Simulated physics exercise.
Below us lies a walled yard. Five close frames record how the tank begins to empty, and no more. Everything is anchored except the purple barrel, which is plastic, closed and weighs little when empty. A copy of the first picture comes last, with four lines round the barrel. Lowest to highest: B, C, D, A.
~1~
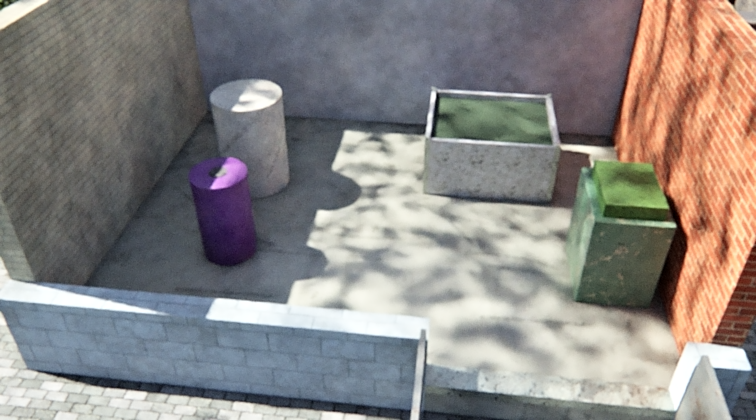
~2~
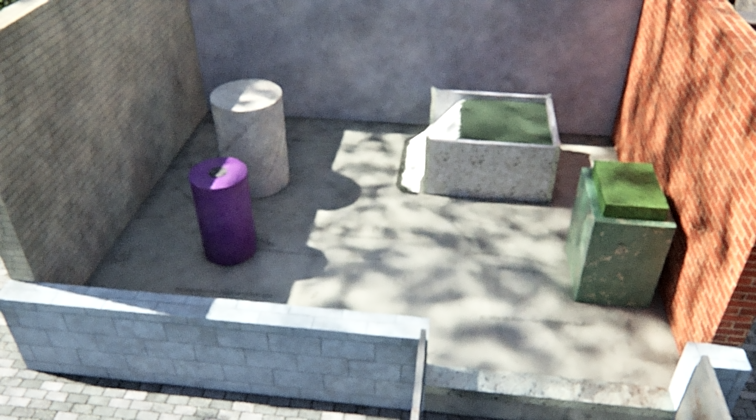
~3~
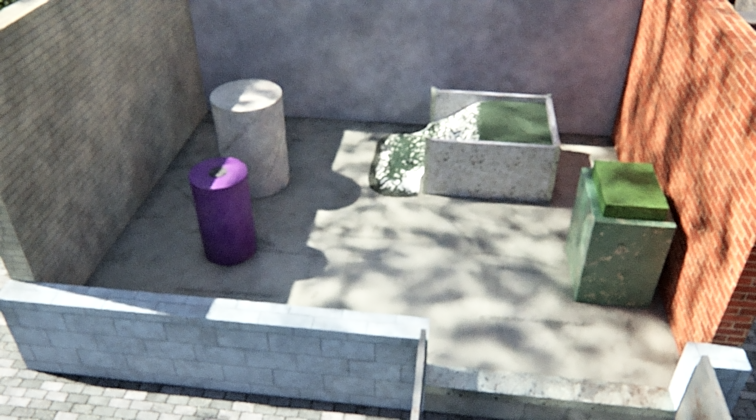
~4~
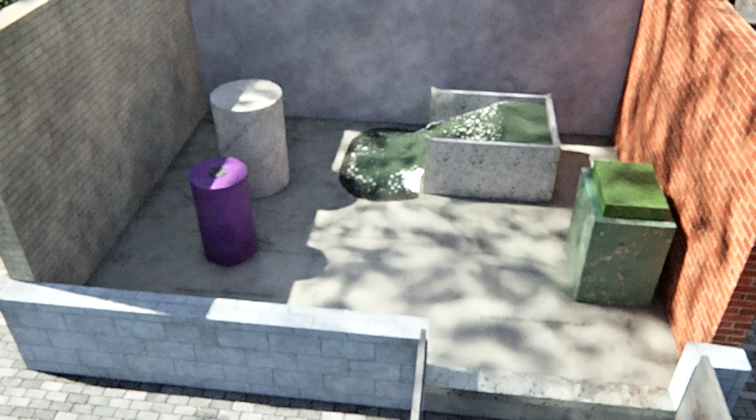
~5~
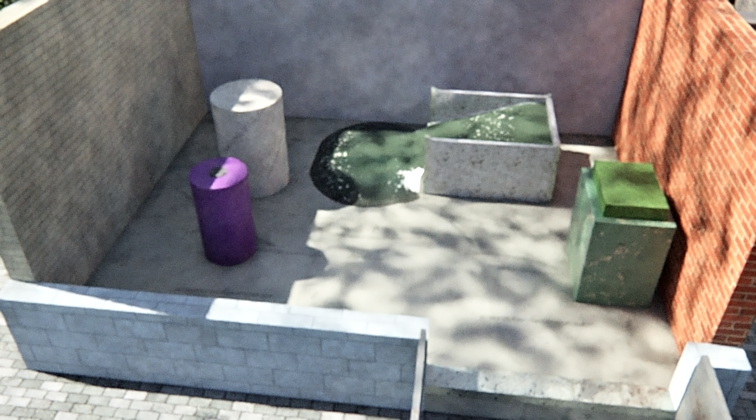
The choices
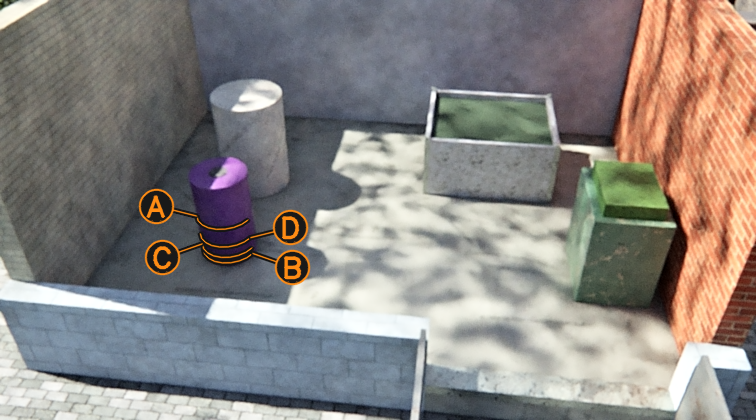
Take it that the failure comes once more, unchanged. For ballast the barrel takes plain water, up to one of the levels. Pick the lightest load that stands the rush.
D is the one.
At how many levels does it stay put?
Two of them.
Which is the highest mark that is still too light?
The answer is C.
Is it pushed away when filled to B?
Yes.
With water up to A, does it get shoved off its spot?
No.
On the marked copy, A at (216, 229); B at (222, 262); C at (221, 257); D at (219, 246); from the bottom up B, C, D, A.
With A, it does not move.
With B, it is pushed about twice its own width away.
With C, it is pushed about its own width away.
With D, it does not move.
